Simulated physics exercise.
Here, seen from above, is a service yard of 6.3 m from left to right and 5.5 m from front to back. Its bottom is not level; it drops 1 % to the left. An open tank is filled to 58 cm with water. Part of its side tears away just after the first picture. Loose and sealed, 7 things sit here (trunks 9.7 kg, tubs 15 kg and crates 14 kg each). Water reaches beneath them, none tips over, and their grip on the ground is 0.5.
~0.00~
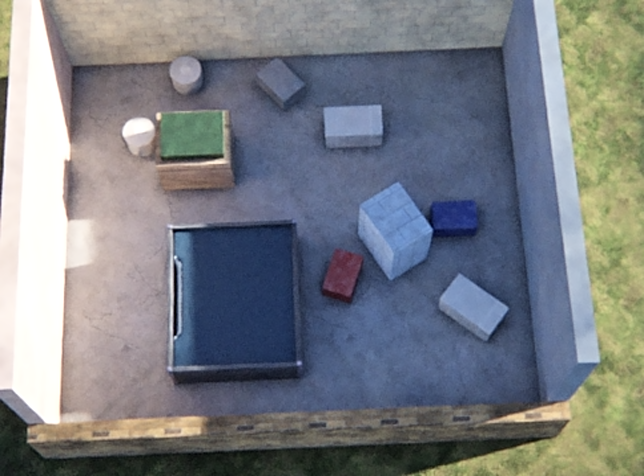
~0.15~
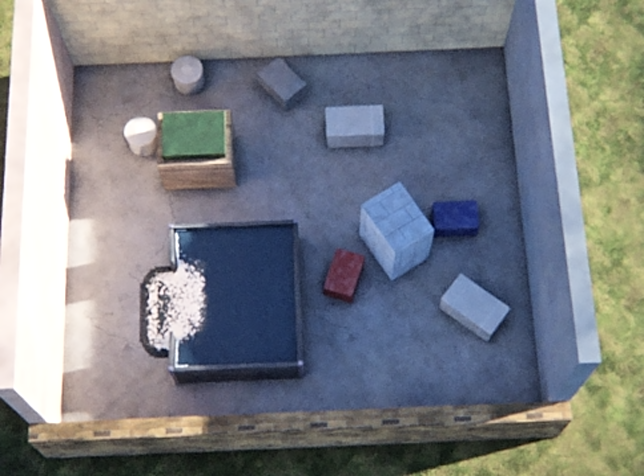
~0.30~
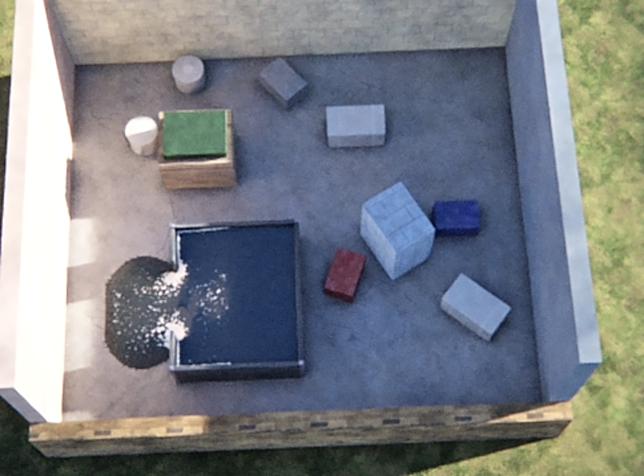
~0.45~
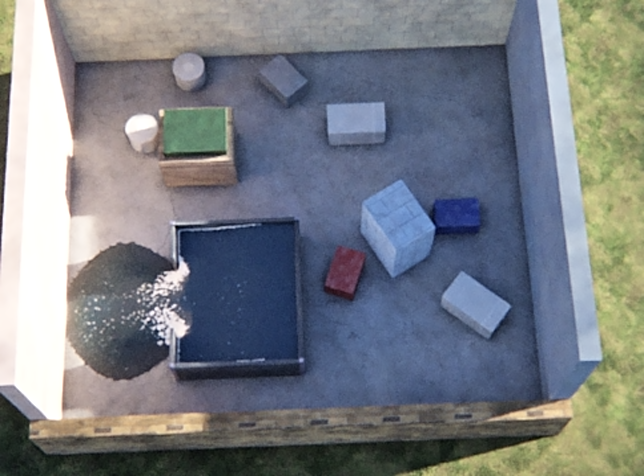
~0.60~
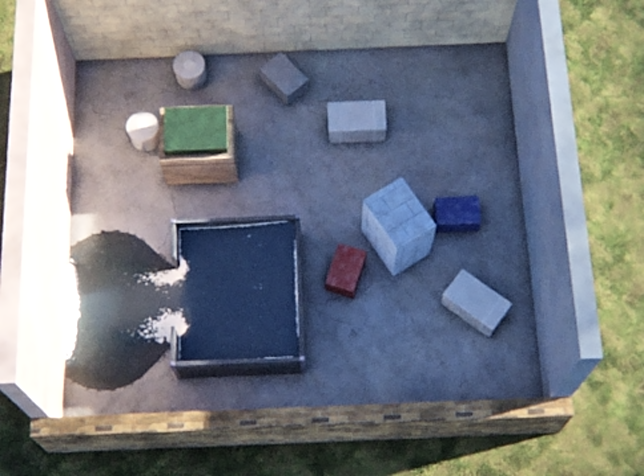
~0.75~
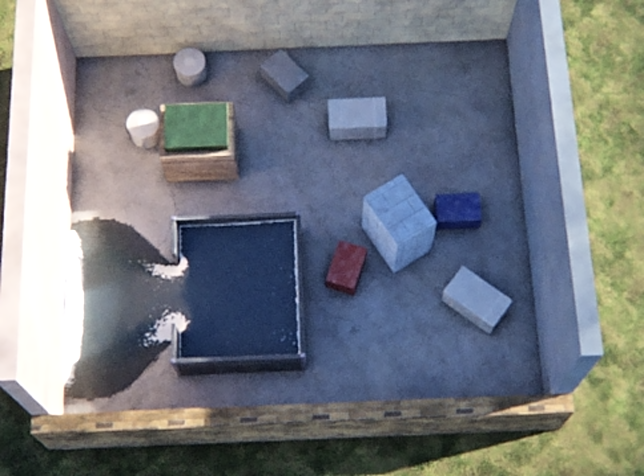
Walled yard seen from above, water bursting from the left side of an open tank and spreading to the left wall, crates staying still.
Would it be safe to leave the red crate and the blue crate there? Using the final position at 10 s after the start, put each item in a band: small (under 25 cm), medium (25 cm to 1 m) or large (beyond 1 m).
Red crate: Small, blue crate: Small.
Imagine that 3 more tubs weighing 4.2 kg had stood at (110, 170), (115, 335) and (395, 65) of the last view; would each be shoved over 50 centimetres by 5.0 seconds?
Going through them in the order asked, they come out clear of the mark, clear of the mark and shy of the mark.
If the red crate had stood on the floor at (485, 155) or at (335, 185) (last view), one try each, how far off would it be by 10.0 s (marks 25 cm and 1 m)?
In that order: It goes a modest distance; it hardly budges.
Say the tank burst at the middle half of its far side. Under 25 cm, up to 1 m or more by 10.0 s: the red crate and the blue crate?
With that failure, the red crate keeps its spot, and the blue crate budges a short distance.
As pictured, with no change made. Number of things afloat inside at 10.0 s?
It comes to 1 of them.
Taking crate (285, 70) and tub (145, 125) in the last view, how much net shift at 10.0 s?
Lab note - net shifts in order: 50 cm; 300 cm.
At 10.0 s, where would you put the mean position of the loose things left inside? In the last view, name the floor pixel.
(359, 158).
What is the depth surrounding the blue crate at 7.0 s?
Somewhere close to 3 cm.
After 2.0 s the red crate is near (347, 264), 0.0 m from its start, aground; the blue crate is near (458, 207), 0.0 m from its start, aground; 0 afloat.
After 4.5 s the red crate is near (347, 264), 0.0 m from its start, aground; the blue crate is near (458, 207), 0.0 m from its start, aground; 1 afloat.
After 7.0 s the red crate is near (347, 264), 0.0 m from its start, aground; the blue crate is near (458, 207), 0.0 m from its start, aground; 1 afloat.
After 10.0 s the red crate is near (347, 264), 0.0 m from its start, aground; the blue crate is near (458, 206), 0.0 m from its start, aground; 1 afloat.
